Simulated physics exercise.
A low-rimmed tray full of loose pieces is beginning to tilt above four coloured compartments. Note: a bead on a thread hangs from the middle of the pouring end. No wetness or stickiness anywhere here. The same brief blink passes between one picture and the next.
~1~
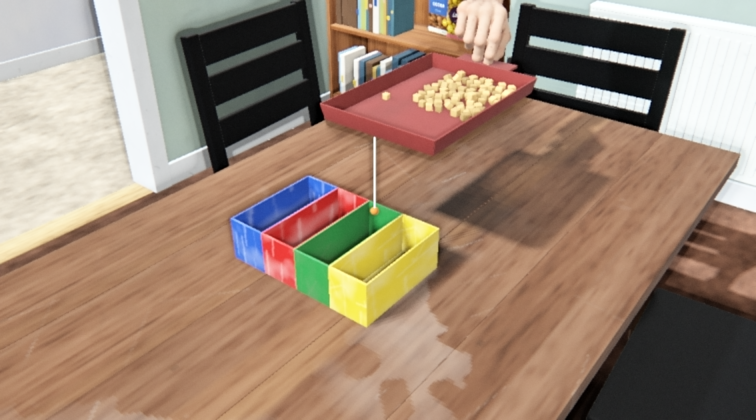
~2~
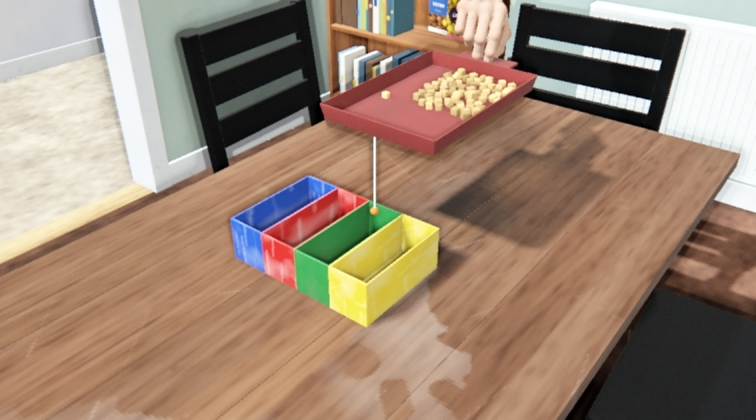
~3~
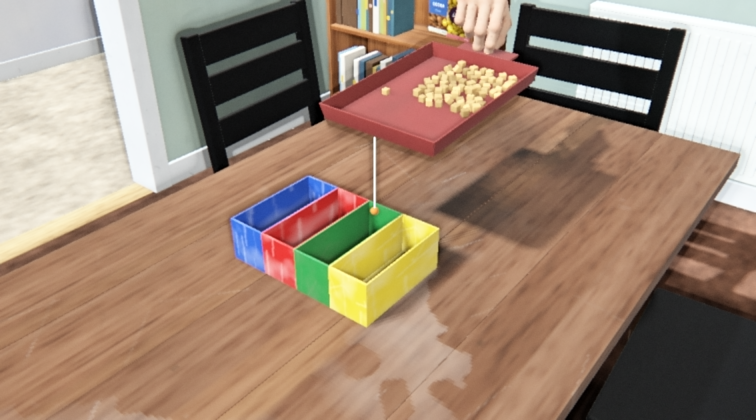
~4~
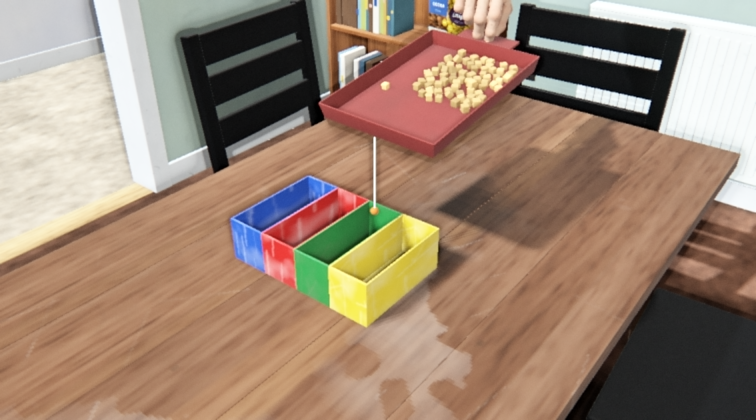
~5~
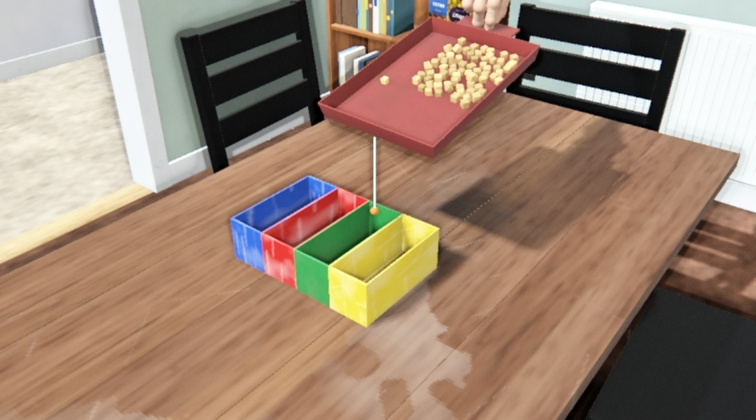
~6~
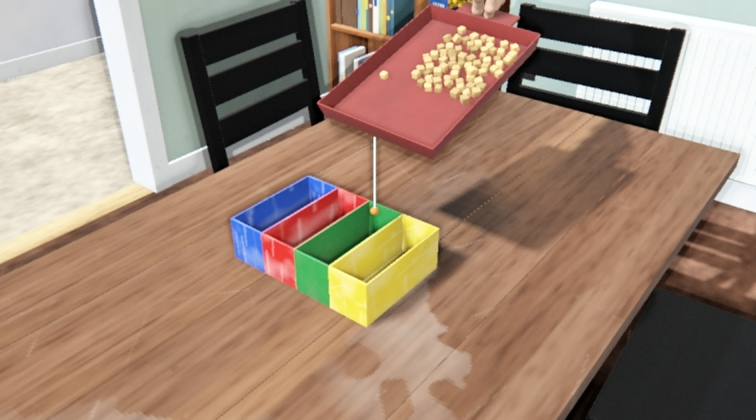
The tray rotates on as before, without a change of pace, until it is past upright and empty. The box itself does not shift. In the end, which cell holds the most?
The yellow cell holds the most.
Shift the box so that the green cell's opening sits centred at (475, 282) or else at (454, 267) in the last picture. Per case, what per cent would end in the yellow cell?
Close to 0 in a hundred, then close to 0 in a hundred.
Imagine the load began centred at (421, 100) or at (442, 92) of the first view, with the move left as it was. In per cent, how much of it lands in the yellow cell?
Around 40 percent the first time and around 50 percent the second time.
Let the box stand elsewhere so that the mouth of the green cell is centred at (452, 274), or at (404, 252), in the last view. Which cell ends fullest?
Attempt 1 - the cell in red; attempt 2 - the cell in green.
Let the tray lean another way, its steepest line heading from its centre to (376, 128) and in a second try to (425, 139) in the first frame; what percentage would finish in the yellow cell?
20 % and 40 %, roughly.
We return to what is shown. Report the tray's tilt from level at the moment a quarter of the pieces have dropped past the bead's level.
Somewhere near 80°.
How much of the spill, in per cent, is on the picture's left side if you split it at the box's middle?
It comes out at roughly 10 percent.
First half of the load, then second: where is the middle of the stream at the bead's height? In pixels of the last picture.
I'd say around (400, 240) at first, then around (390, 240).
Shortly afterwards, tray tipped steeply; all but a few on the tray; only a few falling or outside the box.
Next, tray tipped right over; the bulk on the tray; a little in the yellow cell; only a few in the green cell; a little falling or outside the box.
Some moments later, tray tipped past a quarter turn; near half in the yellow cell; a little in the green cell; near a third falling or outside the box.
In the end, tray tipped past a quarter turn; near half in the yellow cell; a little in the green cell; none at all in the red cell; none at all in the blue cell; near a third outside the box.
